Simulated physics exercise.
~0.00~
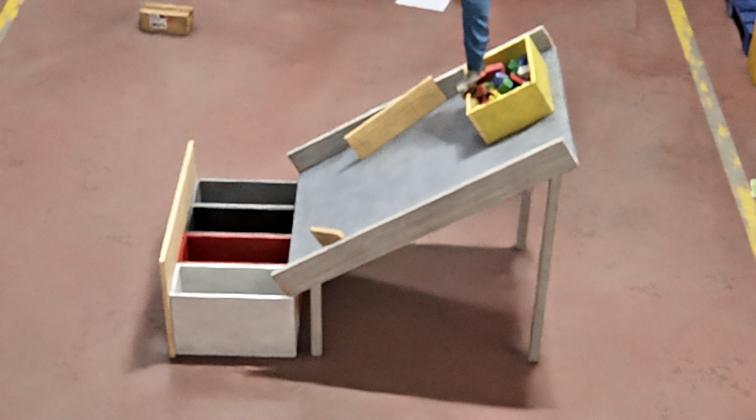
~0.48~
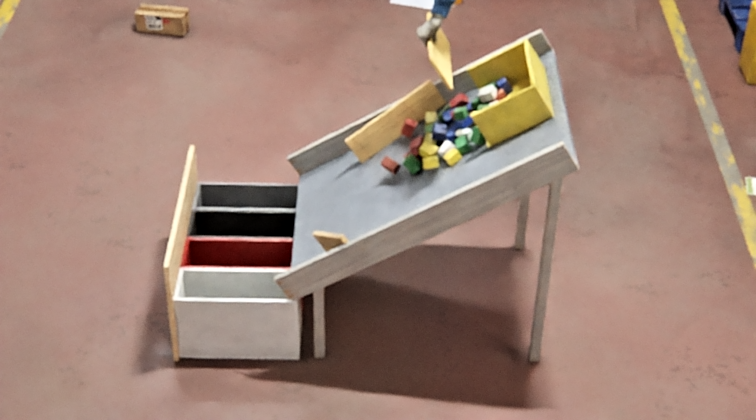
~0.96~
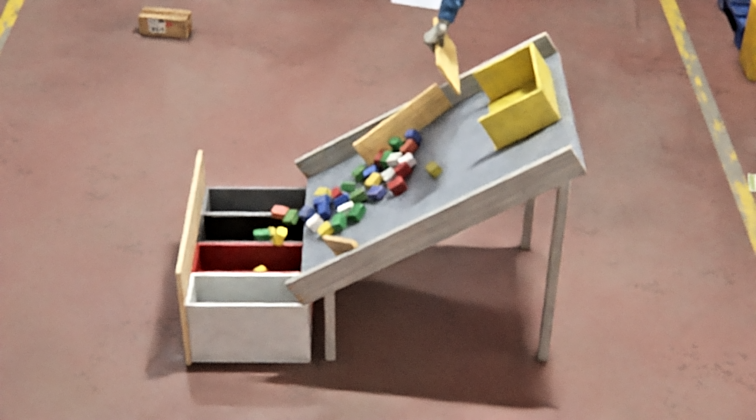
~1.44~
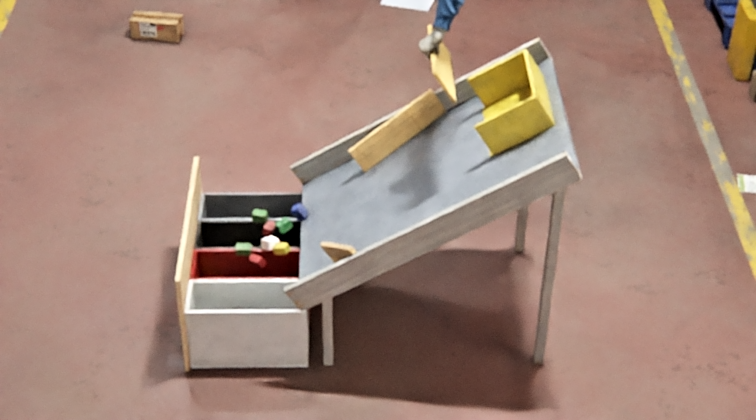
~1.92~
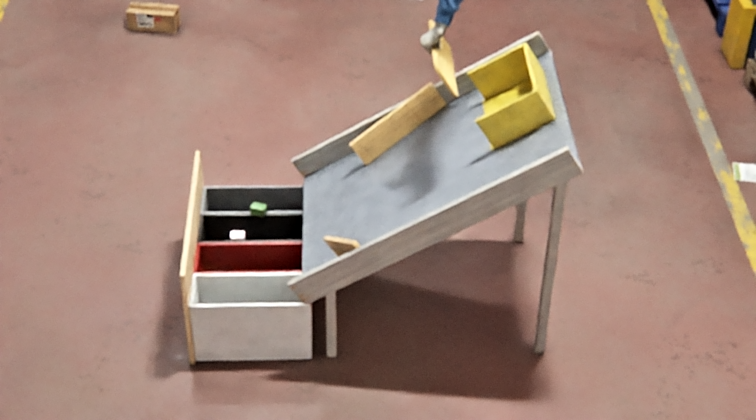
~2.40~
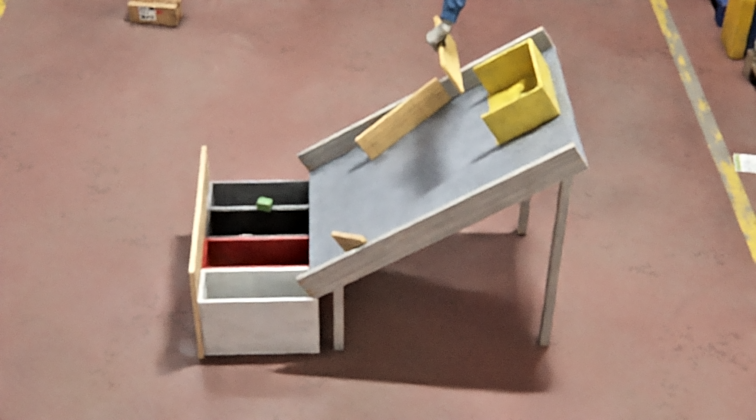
In the video, a gloved hand lifts a wooden gate from a yellow pen atop a sloping grey table, and colourful toy bricks tumble down past angled boards into the bins below, leaving the slope clear and one green brick visible near the black tote.
